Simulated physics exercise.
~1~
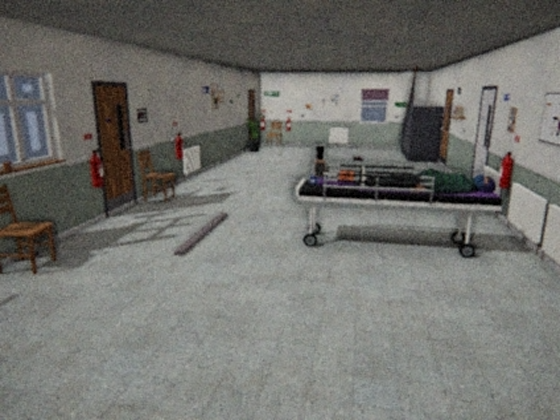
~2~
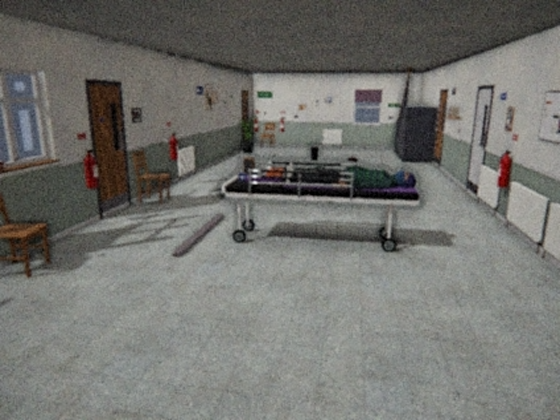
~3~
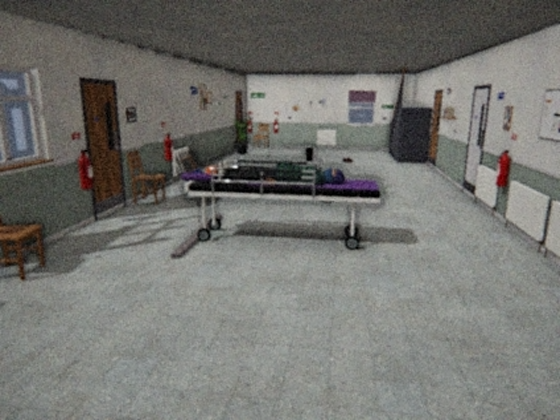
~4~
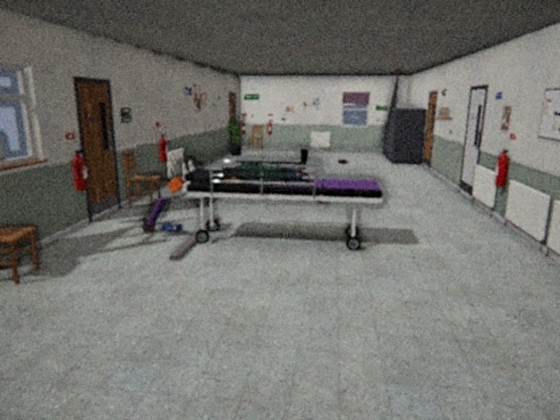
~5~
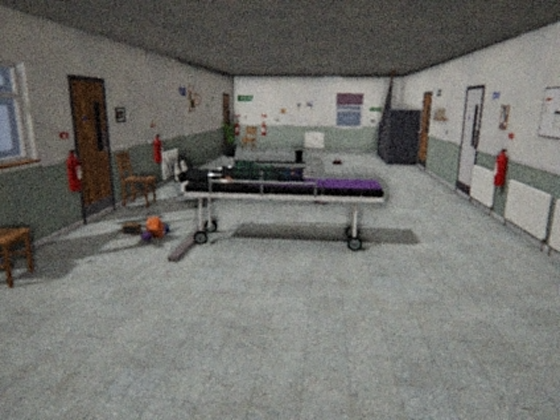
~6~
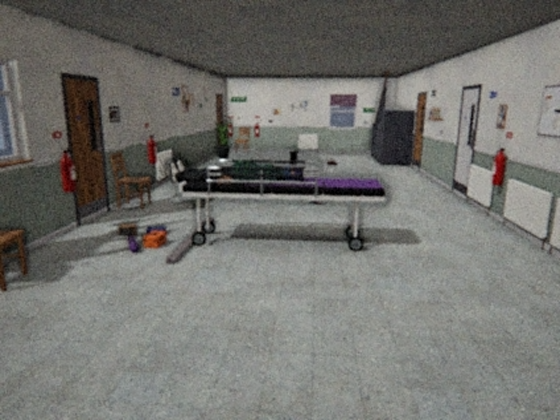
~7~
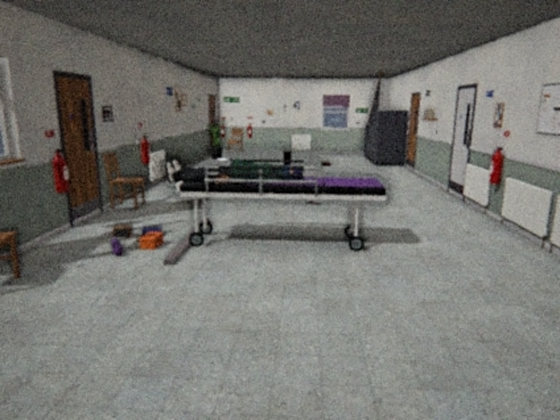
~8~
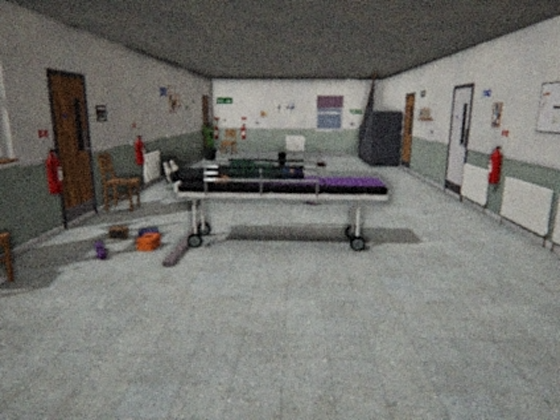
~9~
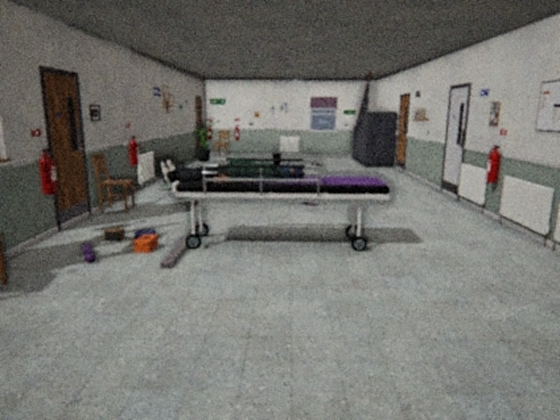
In a hospital corridor, a trolley carrying a person rolls left and stops, spilling several items.
